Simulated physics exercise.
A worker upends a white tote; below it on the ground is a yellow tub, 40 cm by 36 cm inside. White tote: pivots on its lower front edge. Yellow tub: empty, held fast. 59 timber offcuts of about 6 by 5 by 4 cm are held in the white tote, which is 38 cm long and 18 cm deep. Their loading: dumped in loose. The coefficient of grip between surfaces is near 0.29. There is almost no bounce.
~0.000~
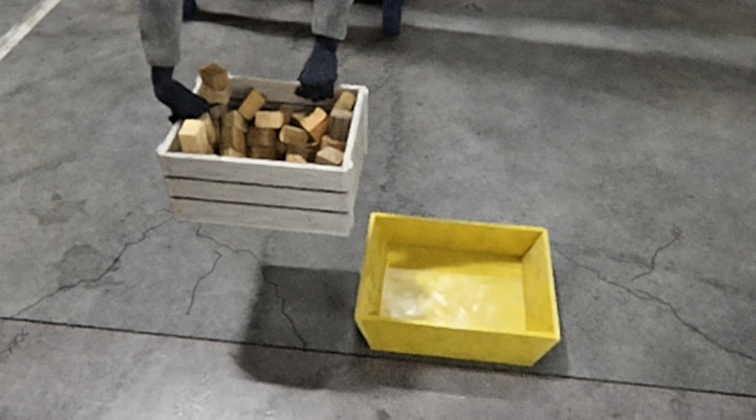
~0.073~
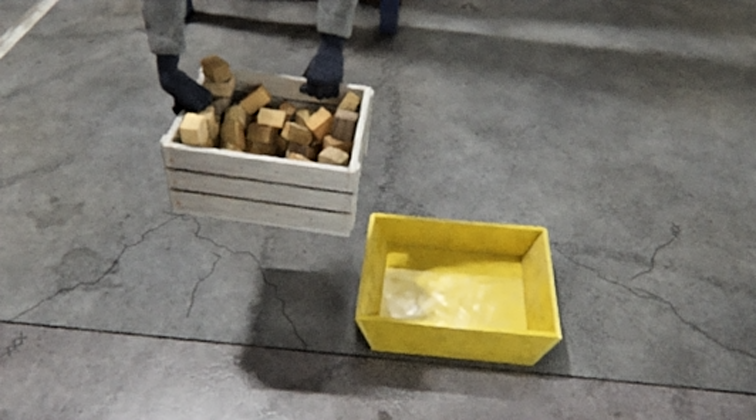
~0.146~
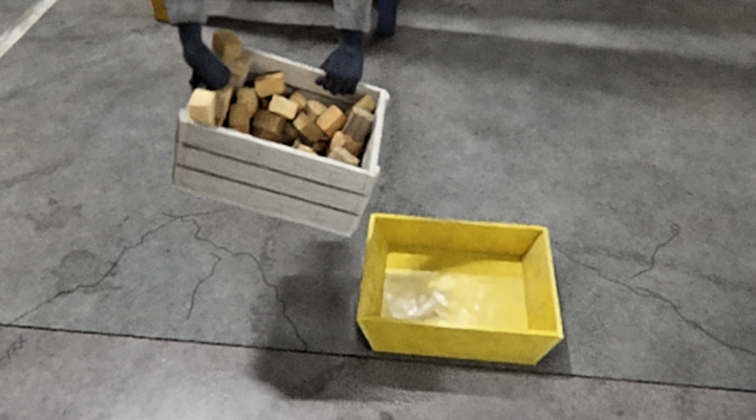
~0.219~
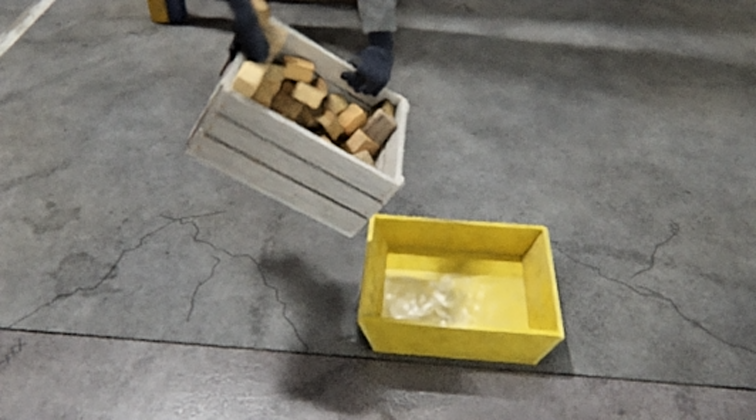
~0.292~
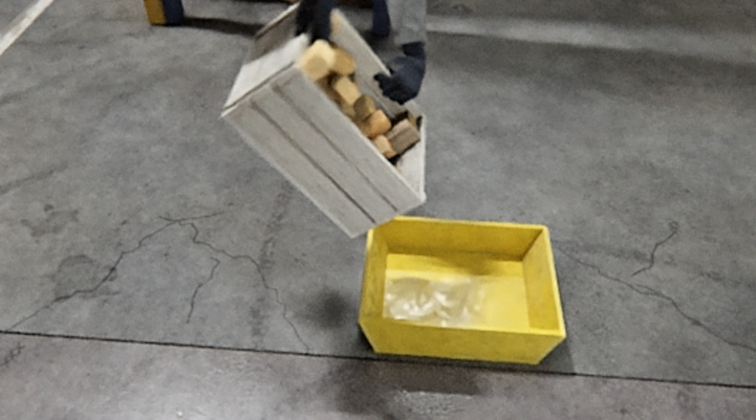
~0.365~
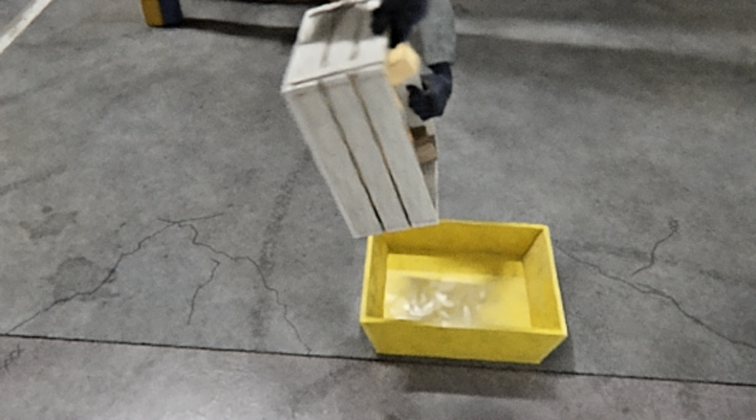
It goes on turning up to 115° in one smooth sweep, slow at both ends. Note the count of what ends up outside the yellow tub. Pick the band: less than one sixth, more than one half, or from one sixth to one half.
The band is from one sixth to one half.
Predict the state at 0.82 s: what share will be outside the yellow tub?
25 % by then.
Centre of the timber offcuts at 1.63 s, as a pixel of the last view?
(505, 292).
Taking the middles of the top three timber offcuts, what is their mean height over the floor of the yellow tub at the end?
It comes to close to 10 centimetres.
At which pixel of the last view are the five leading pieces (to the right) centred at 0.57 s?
The five leading pieces sit around (557, 156).
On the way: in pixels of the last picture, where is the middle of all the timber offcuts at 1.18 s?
Estimated middle - around (507, 291).
After 0.57 s, tilt 112°; 38 still in the white tote and 21 in the air.
After 0.82 s, tilt 115°; 7 still in the white tote, 25 in the yellow tub, 14 outside the yellow tub and 13 in the air.
After 1.18 s, tilt 115°; 43 in the yellow tub and 16 outside the yellow tub.
Outcome (at 1.63 s), 43 in the yellow tub and 16 outside the yellow tub. Asked share, 16 of 59, 27 per cent.
